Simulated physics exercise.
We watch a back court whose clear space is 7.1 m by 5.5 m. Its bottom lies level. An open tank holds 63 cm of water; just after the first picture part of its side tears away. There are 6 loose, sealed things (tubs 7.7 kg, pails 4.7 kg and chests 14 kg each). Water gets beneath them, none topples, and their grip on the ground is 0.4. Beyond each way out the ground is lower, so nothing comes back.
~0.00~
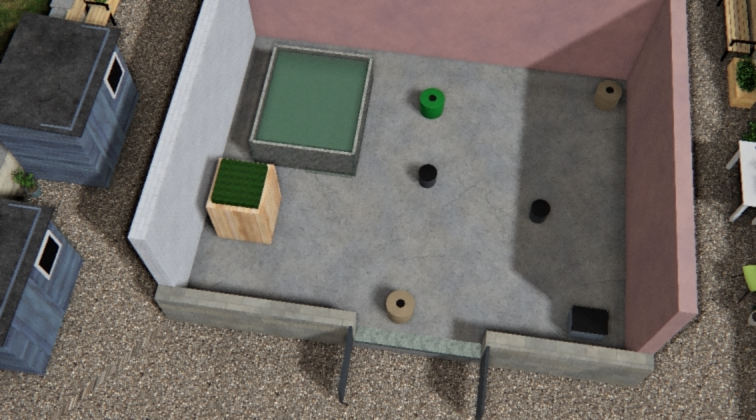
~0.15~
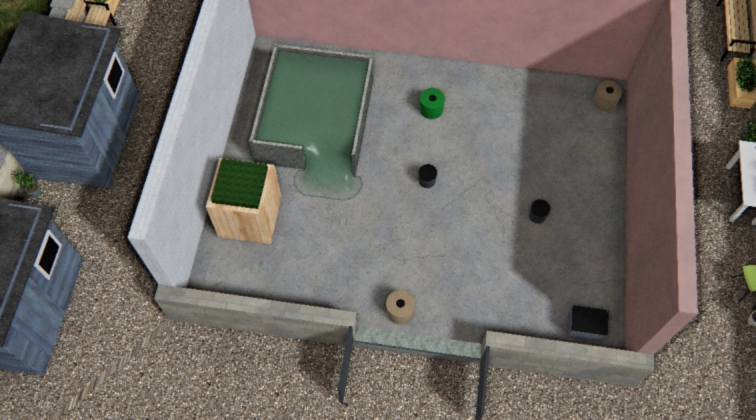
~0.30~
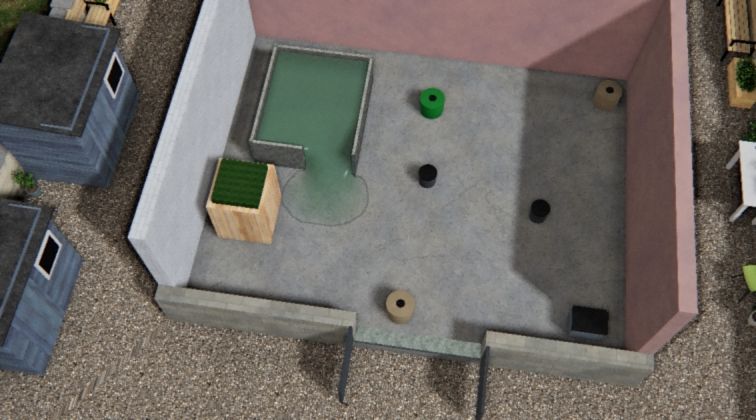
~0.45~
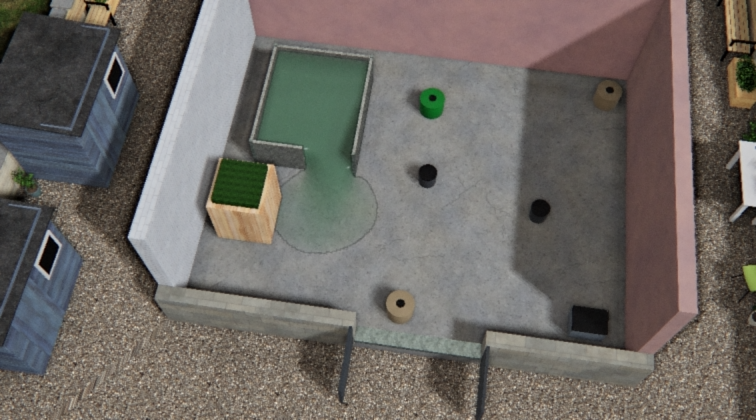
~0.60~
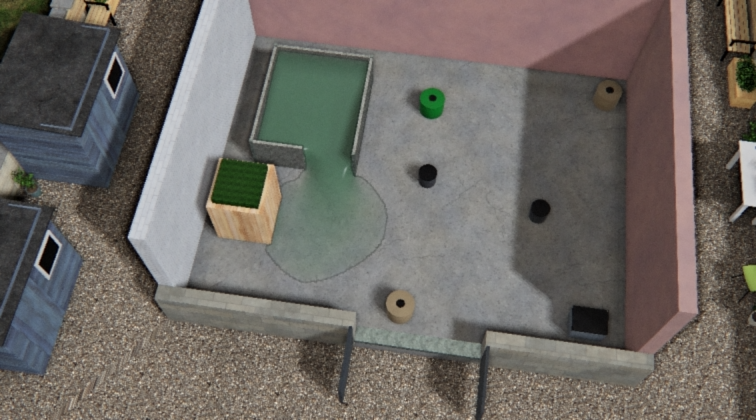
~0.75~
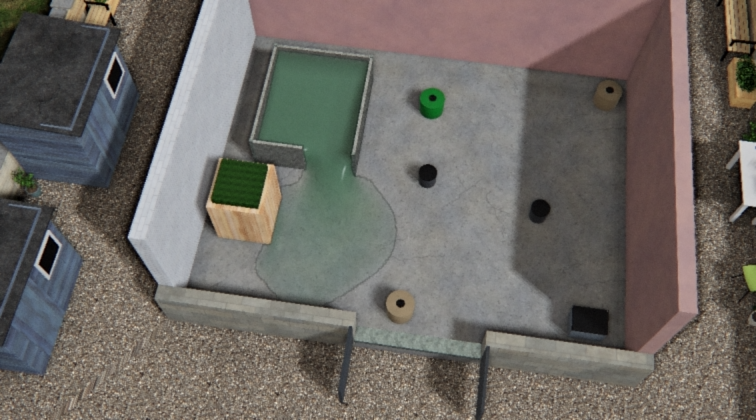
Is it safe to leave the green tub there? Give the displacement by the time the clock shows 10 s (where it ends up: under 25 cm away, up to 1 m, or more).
Green tub stays put.
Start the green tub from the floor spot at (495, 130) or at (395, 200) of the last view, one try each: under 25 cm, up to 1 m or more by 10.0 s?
In that order: It stays put; it barely shifts.
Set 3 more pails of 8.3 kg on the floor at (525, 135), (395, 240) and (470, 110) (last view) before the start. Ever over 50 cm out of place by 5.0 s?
In that order: Under, past it, under.
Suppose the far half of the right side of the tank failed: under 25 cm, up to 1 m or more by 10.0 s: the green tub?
In that case the green tub gets carried off.
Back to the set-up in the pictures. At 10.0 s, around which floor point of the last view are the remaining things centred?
Near (517, 156).
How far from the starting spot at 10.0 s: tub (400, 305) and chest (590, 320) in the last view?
In turn: Gone out, 300 cm.
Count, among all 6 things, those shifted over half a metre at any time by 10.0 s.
2 of them.
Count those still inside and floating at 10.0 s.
I count 0.
After 2.0 s the green tub is near (433, 98), 0.0 m from its start, aground; 1 of 6 are out; 0 afloat.
After 4.5 s the green tub is near (433, 98), 0.0 m from its start, aground; 1 of 6 are out; 0 afloat.
After 7.0 s the green tub is near (433, 98), 0.0 m from its start, aground; 1 of 6 are out; 0 afloat.
After 10.0 s the green tub is near (433, 98), 0.0 m from its start, aground; 1 of 6 are out; 0 afloat.
